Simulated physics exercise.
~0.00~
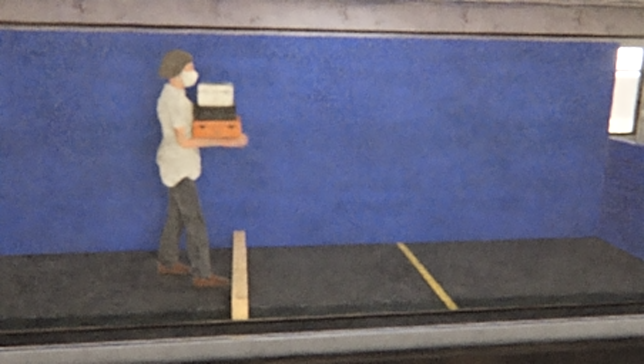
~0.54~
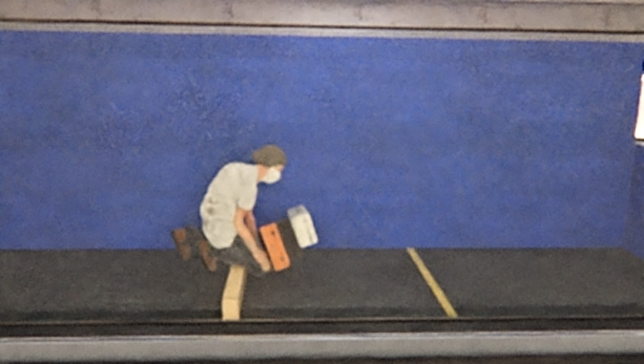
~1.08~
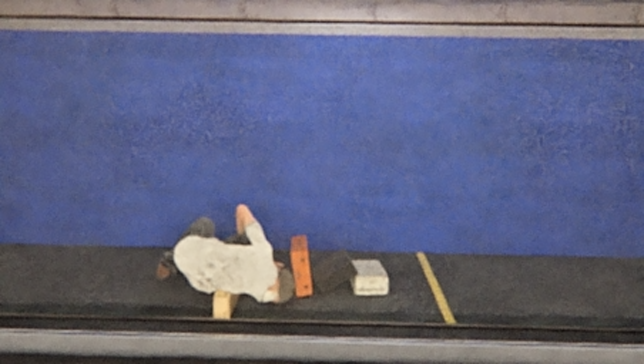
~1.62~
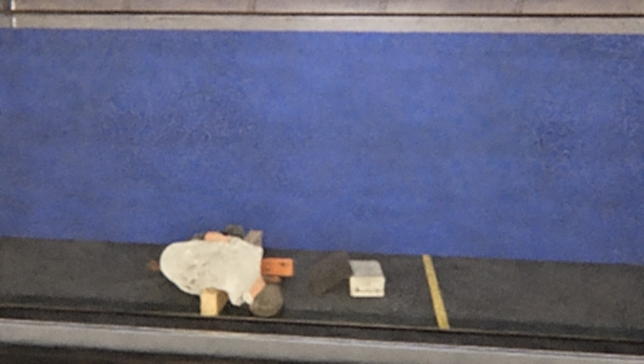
In this clip, a masked person carrying a stack of white, black and orange boxes topples forward to the right, spilling them onto the dark floor, and ends crumpled in a heap, with all three boxes resting short of the yellow line.
